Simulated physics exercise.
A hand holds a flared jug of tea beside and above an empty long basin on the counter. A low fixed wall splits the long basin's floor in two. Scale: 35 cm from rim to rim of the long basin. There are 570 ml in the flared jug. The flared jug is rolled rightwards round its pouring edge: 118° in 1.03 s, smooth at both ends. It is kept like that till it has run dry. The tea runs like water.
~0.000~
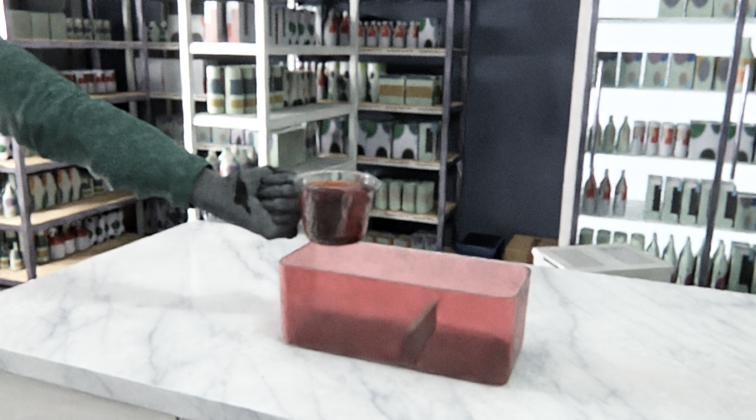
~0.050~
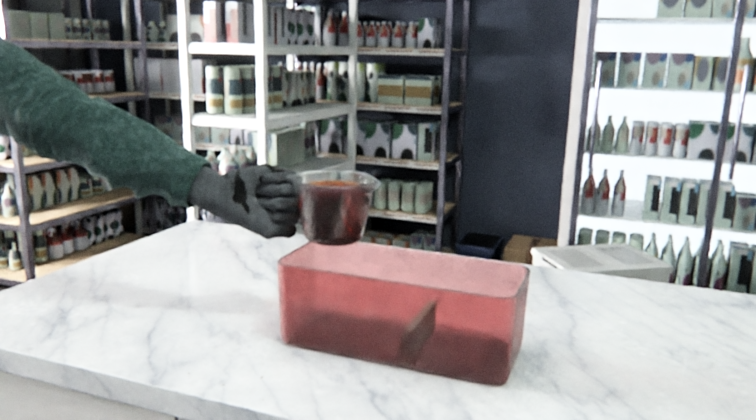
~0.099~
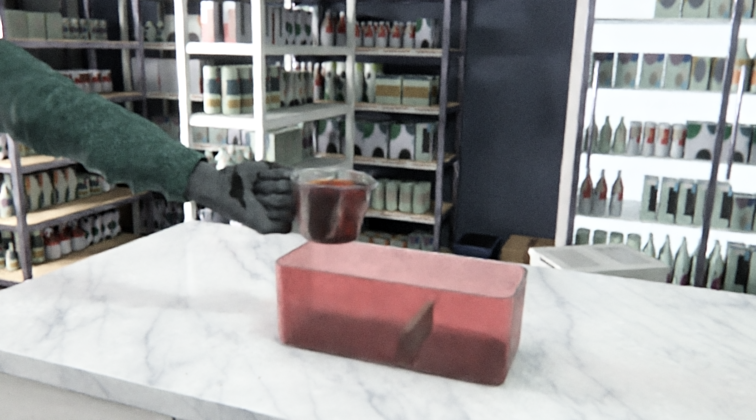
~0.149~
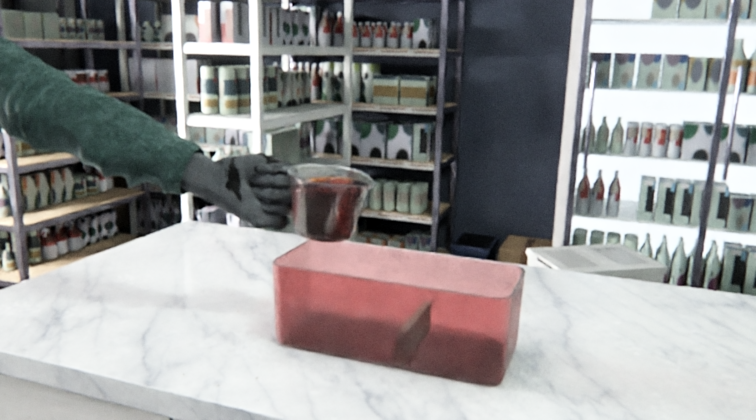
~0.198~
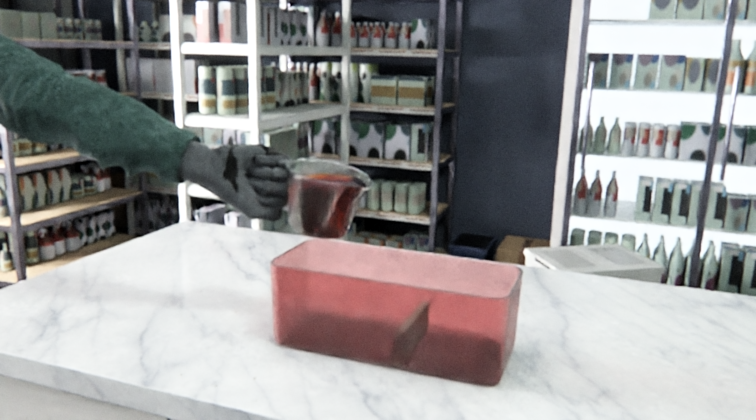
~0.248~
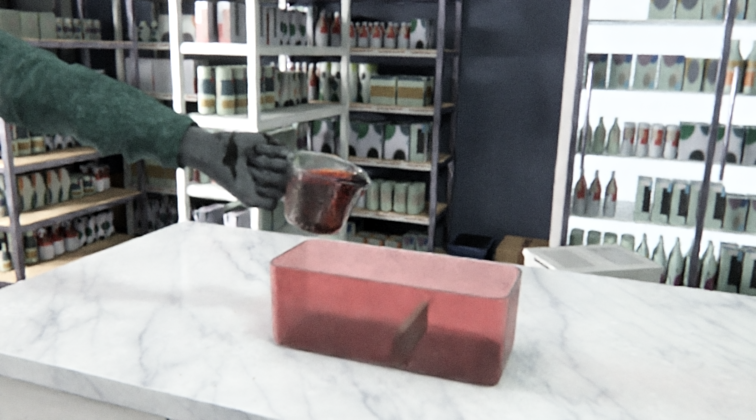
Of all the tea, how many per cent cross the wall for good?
Roughly 89 per cent is past the wall.
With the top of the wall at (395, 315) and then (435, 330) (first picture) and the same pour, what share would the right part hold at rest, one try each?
First 95, then 75 per cent.
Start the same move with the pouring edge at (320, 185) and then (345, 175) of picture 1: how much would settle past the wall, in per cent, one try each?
First 5, then 20 per cent.
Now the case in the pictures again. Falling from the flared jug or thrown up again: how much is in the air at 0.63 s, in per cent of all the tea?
About 32 per cent.
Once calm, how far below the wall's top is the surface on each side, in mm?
Some 46 mm on the left and 20 mm on the right.
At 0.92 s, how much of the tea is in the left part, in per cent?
Near 6 in a hundred.
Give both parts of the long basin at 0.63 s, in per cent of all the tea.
Left about 5, right about 7.
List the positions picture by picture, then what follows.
It leans 0°; its right rim is at (381, 185); the tea meets the walls at (304, 184) and (373, 192); the long basin's rim runs from (298, 251) to (524, 283); the wall's top is at (421, 317), in the first frame.
It leans 1°; its right rim is at (380, 185); the tea meets the walls at (303, 184) and (372, 191), in the second frame.
It leans 3°; its right rim is at (377, 185); the tea meets the walls at (301, 183) and (370, 189), in the third frame.
It leans 6°; its right rim is at (375, 186); the tea meets the walls at (299, 181) and (368, 187), in the fourth frame.
It leans 10°; its right rim is at (372, 186); the tea meets the walls at (296, 178) and (367, 184), in the fifth frame.
It leans 16°; its right rim is at (371, 186); the tea meets the walls at (295, 172) and (369, 182), in the sixth frame.
After 0.63 s the tilt is 80° and 55 per cent is still to pour, 5 is left of the wall and 7 right of it.
After 0.92 s the tilt is 114° and 2 per cent is still to pour, 6 is left of the wall and 78 right of it.
After 1.21 s the tilt is 118° and 0 per cent is still to pour, 10 is left of the wall and 89 right of it.
After 1.53 s the tilt is 118° and 0 per cent is still to pour, 10 is left of the wall and 89 right of it.
In the end 10 per cent lies left of the wall, 89 right of it and 1 outside.
